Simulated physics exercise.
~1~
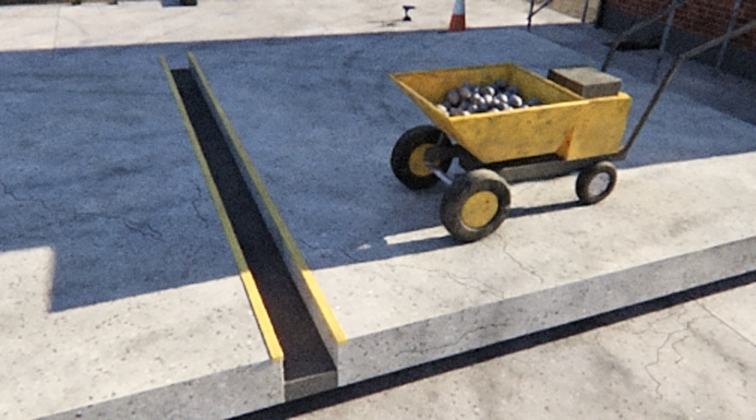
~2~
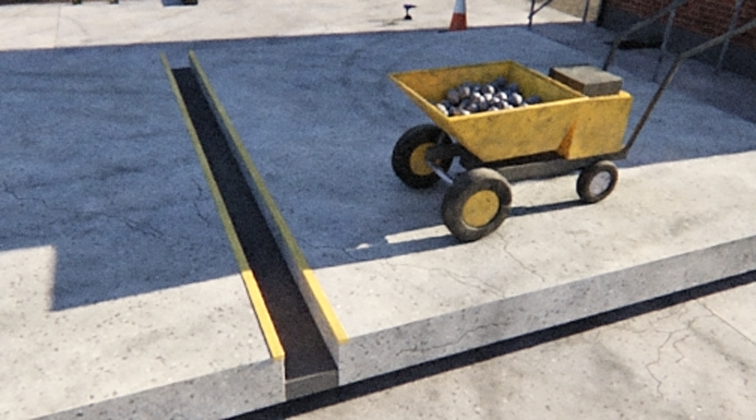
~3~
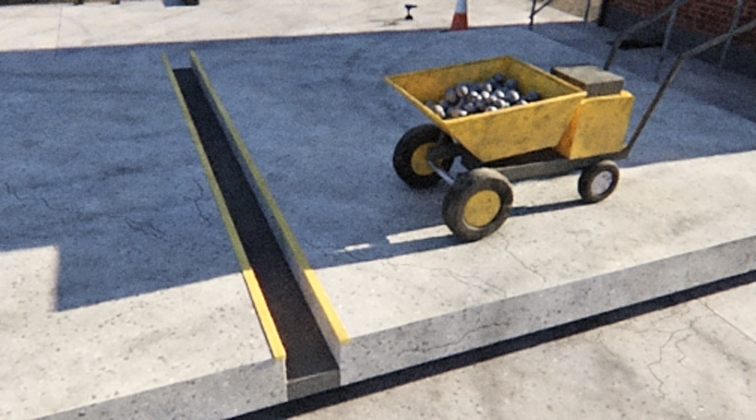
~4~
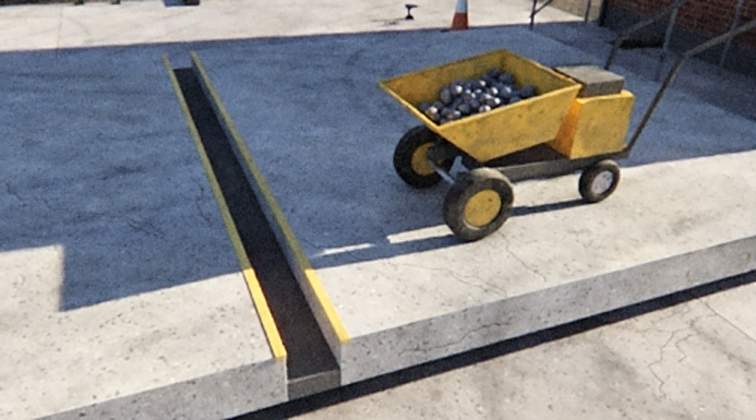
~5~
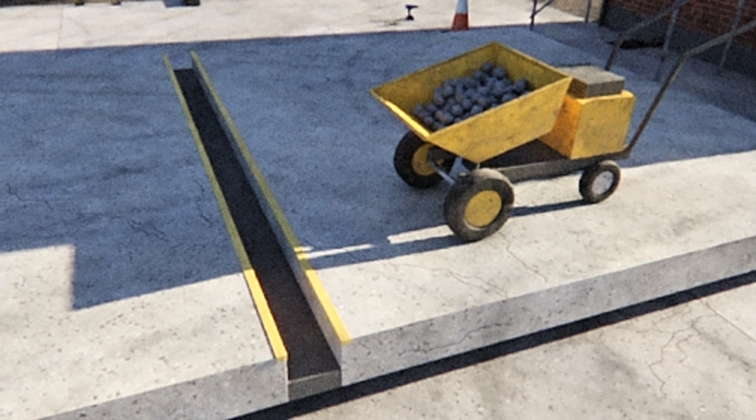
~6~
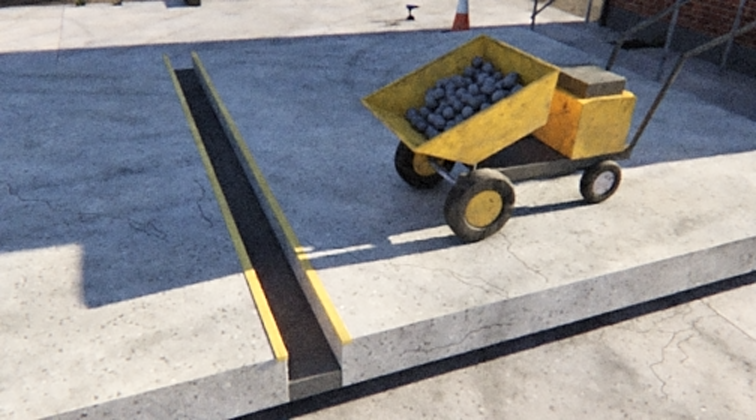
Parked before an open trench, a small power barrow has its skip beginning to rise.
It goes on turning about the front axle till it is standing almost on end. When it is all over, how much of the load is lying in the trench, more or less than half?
Most stays out.
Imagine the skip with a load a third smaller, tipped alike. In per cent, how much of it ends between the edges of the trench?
Around 20 percent of it.
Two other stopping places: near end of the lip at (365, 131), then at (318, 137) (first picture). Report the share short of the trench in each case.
That would be roughly 0 in a hundred and then roughly 0 in a hundred.
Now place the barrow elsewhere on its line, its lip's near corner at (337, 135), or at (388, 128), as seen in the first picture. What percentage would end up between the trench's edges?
About 20 per cent, then about 70 per cent.
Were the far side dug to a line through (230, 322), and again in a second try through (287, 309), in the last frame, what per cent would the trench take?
I'd put it near 20 in a hundred, then near 20 in a hundred.
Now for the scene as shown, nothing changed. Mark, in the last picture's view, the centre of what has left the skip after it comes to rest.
Last view, centre at rest - approx. (313, 233).
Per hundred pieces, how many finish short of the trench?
Near 50 in every hundred.
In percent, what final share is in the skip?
About 30 per cent.
Just after the last frame, skip tipped steeply; every one in the skip.
A moment on, skip tipped right over; roughly half in the skip; roughly half short of the trench; just a few in or heaped over the trench.
Further on, skip tipped right over; roughly a third in the skip; roughly half short of the trench; roughly a quarter in or heaped over the trench.
When it is over, skip tipped right over; roughly a third in the skip; roughly half short of the trench; roughly a quarter in or heaped over the trench; not one beyond it.
